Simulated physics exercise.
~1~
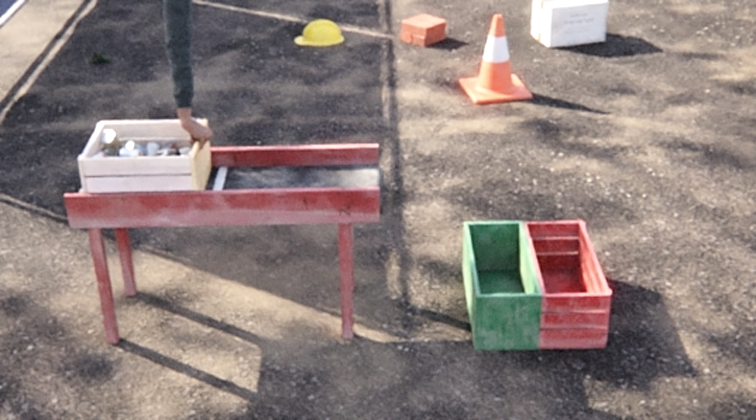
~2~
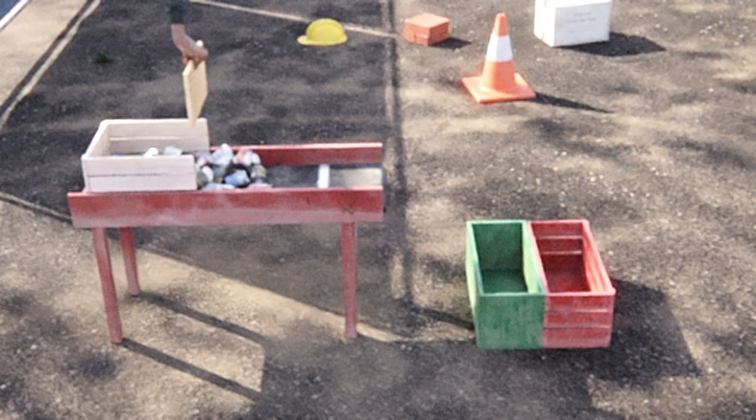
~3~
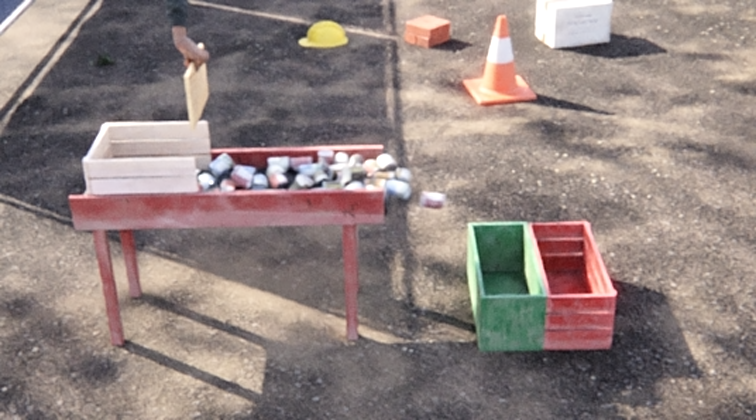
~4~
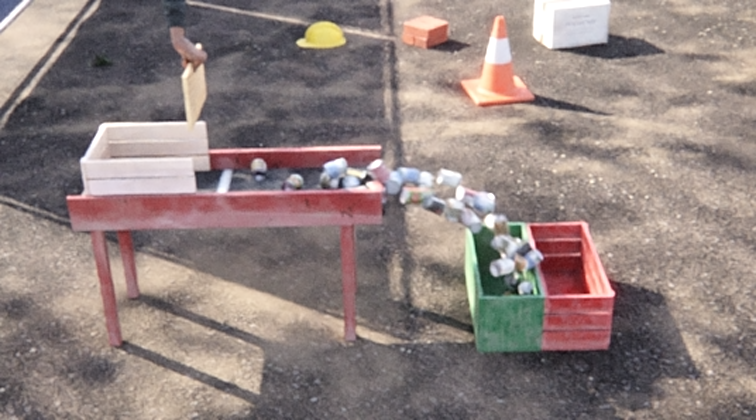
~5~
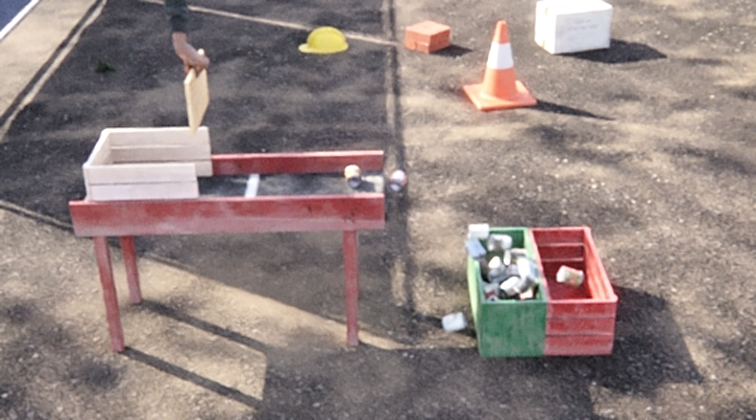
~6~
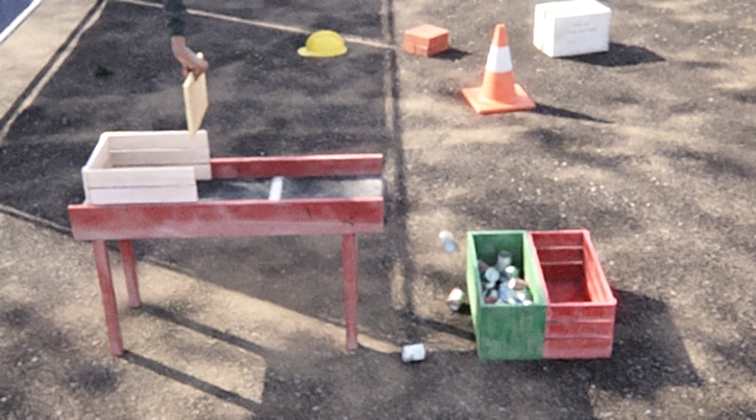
Small tins ride right along a belt and drop mostly into the green bin.
